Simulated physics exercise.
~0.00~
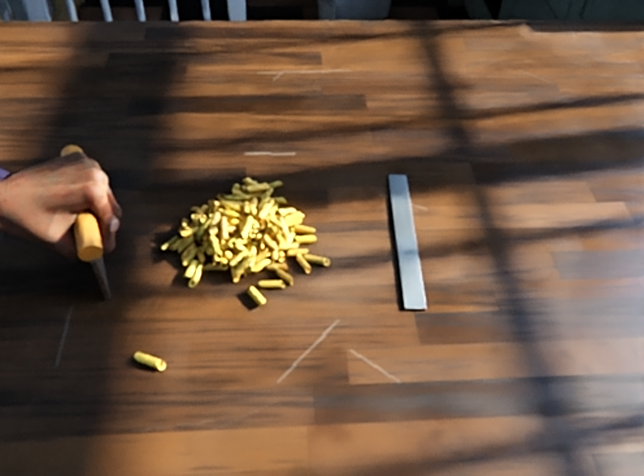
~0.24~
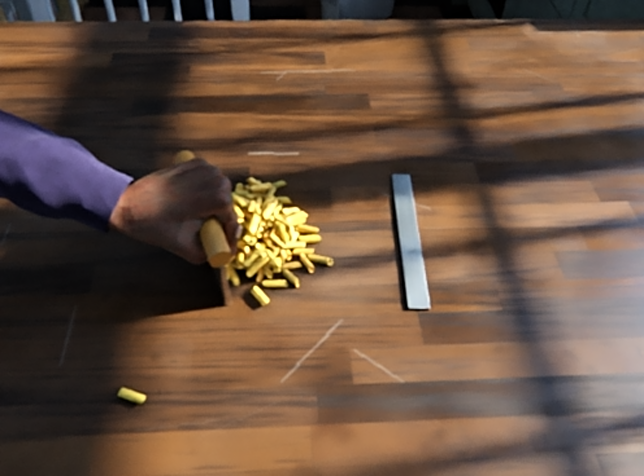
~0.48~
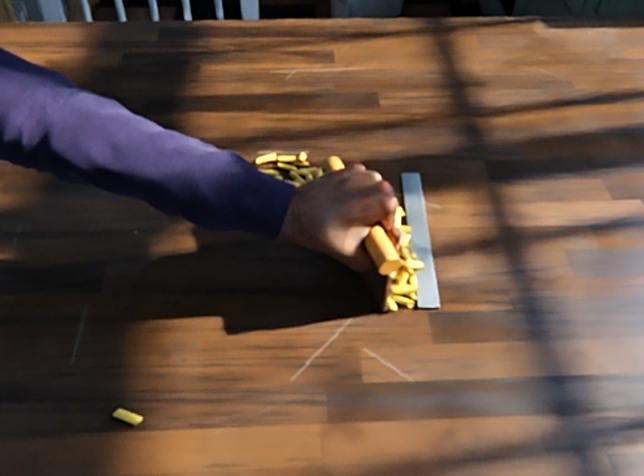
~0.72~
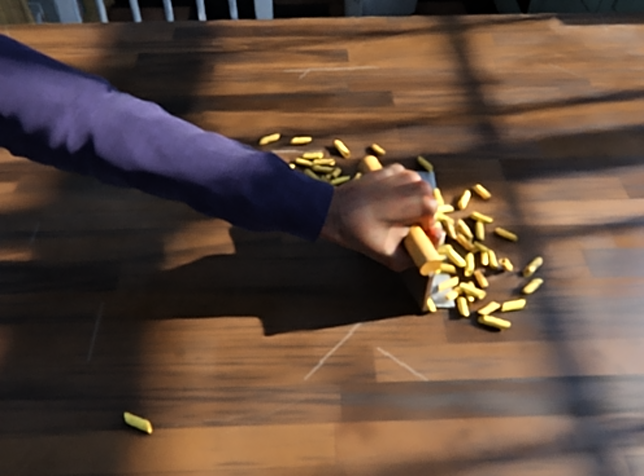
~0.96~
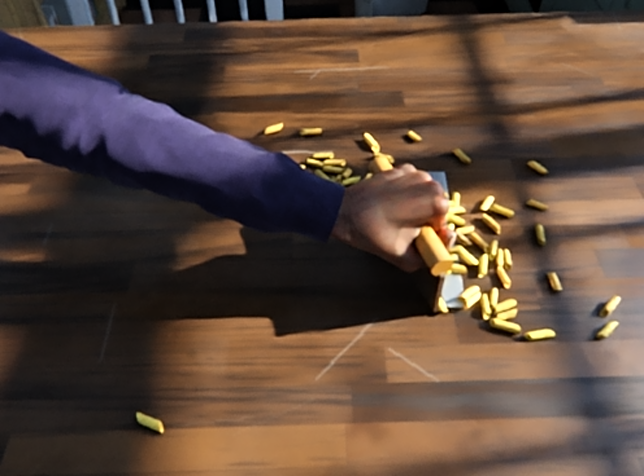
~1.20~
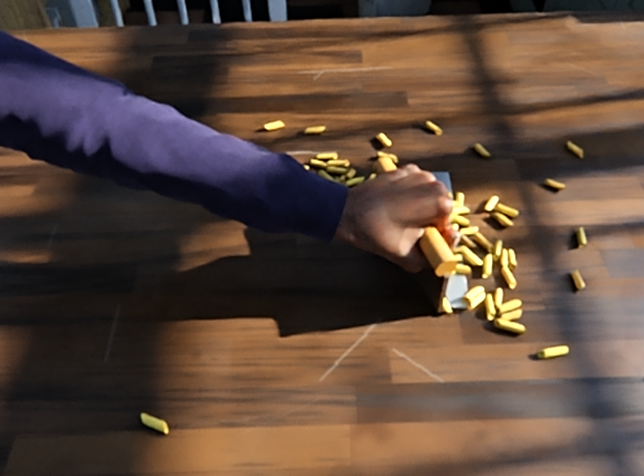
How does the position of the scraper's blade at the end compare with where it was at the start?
At the start the blade is on the left side of the table, to the left of the yellow heap. By the end it has moved well to the right and is at the metal strip.
